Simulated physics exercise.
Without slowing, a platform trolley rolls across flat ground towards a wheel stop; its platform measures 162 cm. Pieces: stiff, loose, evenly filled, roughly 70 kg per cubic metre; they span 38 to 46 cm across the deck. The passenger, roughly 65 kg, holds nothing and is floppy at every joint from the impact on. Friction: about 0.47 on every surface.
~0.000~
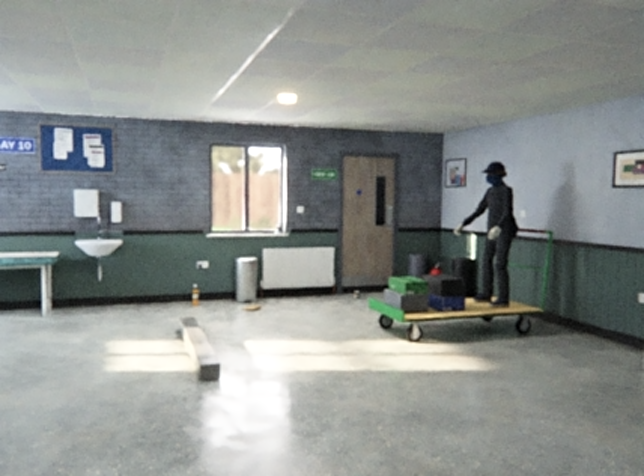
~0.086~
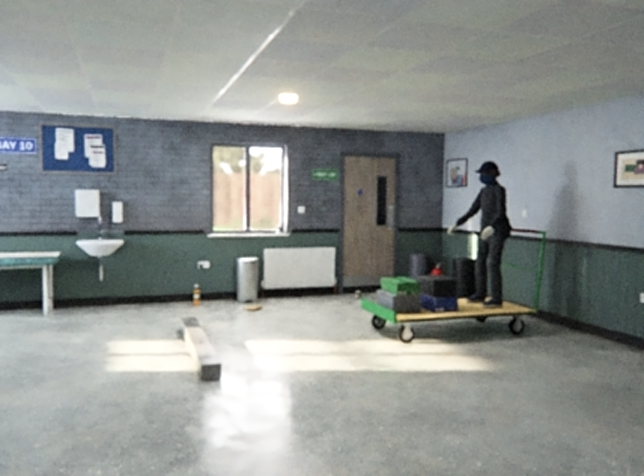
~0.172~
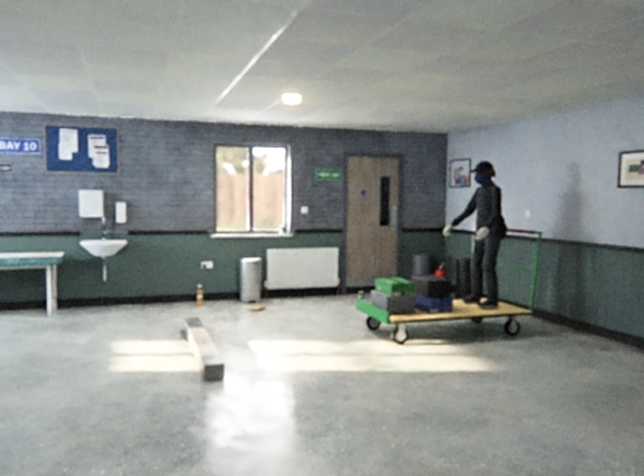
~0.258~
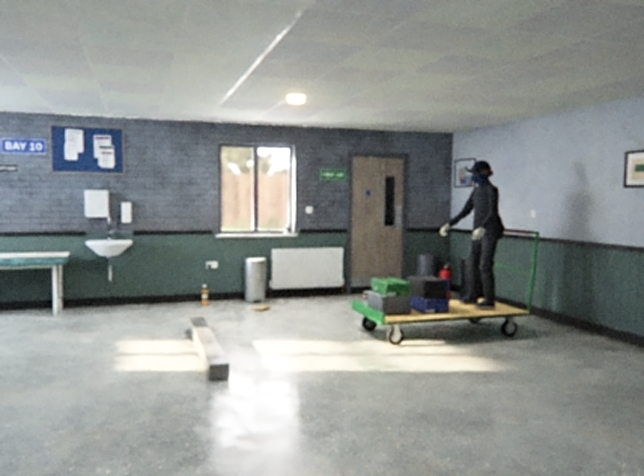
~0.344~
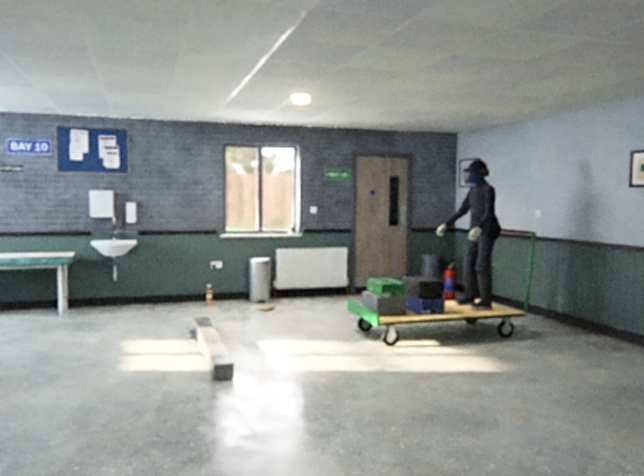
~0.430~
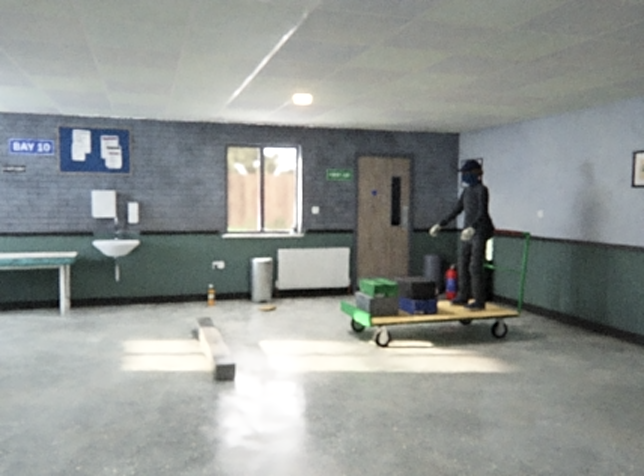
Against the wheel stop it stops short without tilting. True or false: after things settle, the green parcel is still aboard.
True.
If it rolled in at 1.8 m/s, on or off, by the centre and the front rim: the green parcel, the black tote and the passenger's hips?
Result: Green gone; black safe; hips safe.
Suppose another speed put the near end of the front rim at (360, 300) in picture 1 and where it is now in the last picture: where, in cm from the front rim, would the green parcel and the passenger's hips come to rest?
Green: 20 cm behind; hips: 110 cm behind.
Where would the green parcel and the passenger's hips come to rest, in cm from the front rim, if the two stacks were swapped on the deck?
The green one would end 40 cm behind the front rim, and the hips 100 cm behind it.
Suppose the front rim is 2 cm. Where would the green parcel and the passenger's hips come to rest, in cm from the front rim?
The green item would end 10 cm behind the front rim, and the hips 110 cm behind it.
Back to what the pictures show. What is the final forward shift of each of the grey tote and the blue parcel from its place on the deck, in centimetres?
Roughly grey 5 cm, blue 15 cm.
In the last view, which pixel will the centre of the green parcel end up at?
Roughly at (222, 295).
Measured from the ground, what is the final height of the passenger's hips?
Roughly 55 cm.
The wheels strike at 1.63 s.
After 2.18 s the green parcel is 9 cm behind the rim, tilted 0°, near (222, 295) in the last picture's view.
After 2.63 s the green parcel is 9 cm behind the rim, tilted 0°, near (222, 295) in the last picture's view.
When all is still (3.4 s), nothing is past the rim; behind it, black tote, green parcel, grey tote, blue parcel and the passenger's hips.
